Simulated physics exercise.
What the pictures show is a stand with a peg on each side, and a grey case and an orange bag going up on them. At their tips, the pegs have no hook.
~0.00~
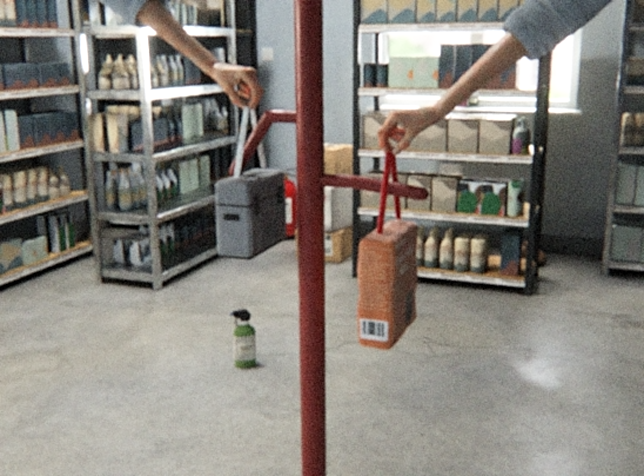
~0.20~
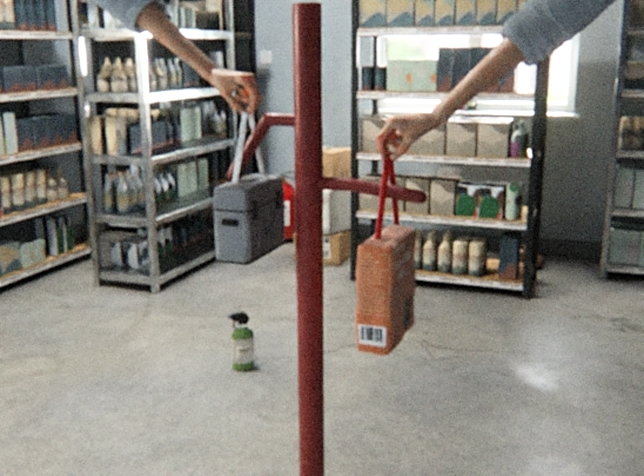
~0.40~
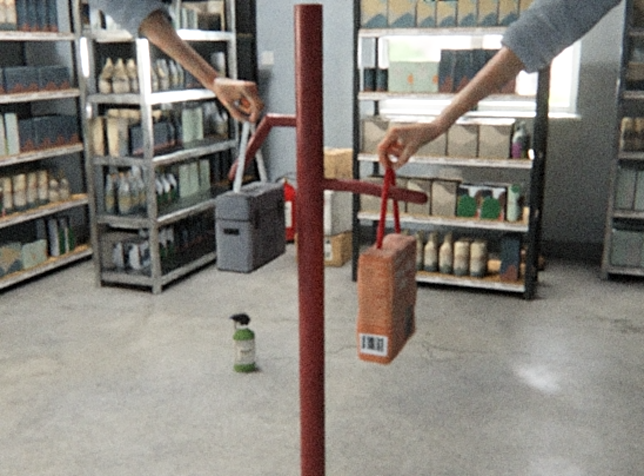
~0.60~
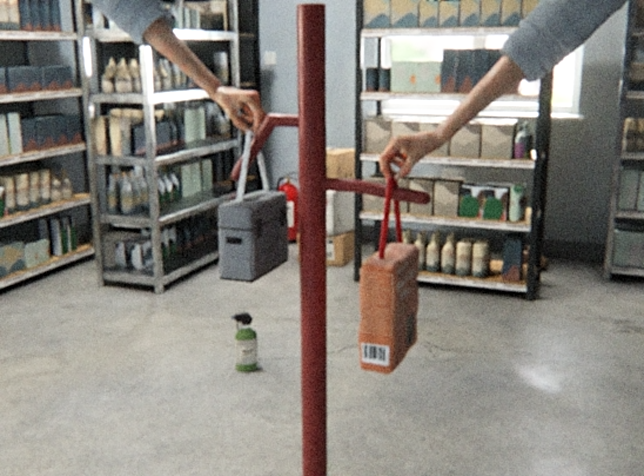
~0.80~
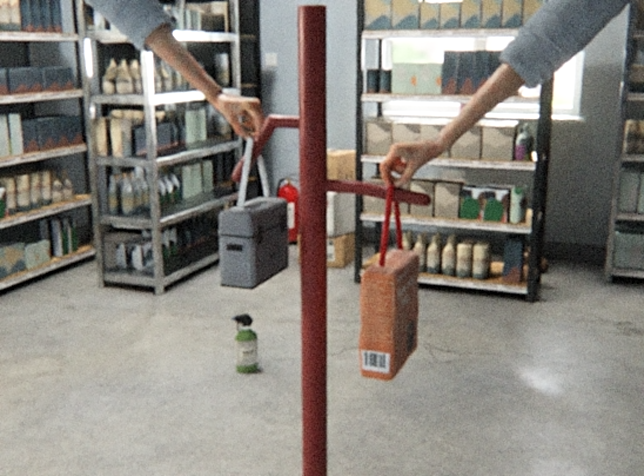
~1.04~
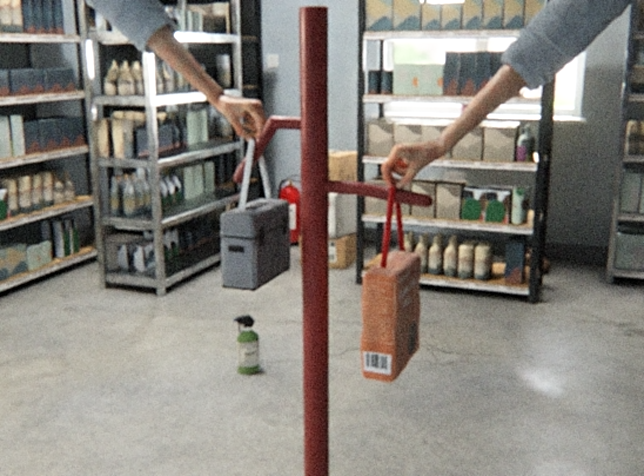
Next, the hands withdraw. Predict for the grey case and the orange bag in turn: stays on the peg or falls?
Result: Oh the grey case will go down; oh the orange bag will hang in there.
After 1.46 s, grey case on the floor; orange bag still up near (395, 317).
After 1.74 s, grey case on the floor; orange bag still up near (399, 319).
In the end, grey case on the floor; orange bag still up near (400, 319). The grey case slips off its peg and the orange bag holds on.
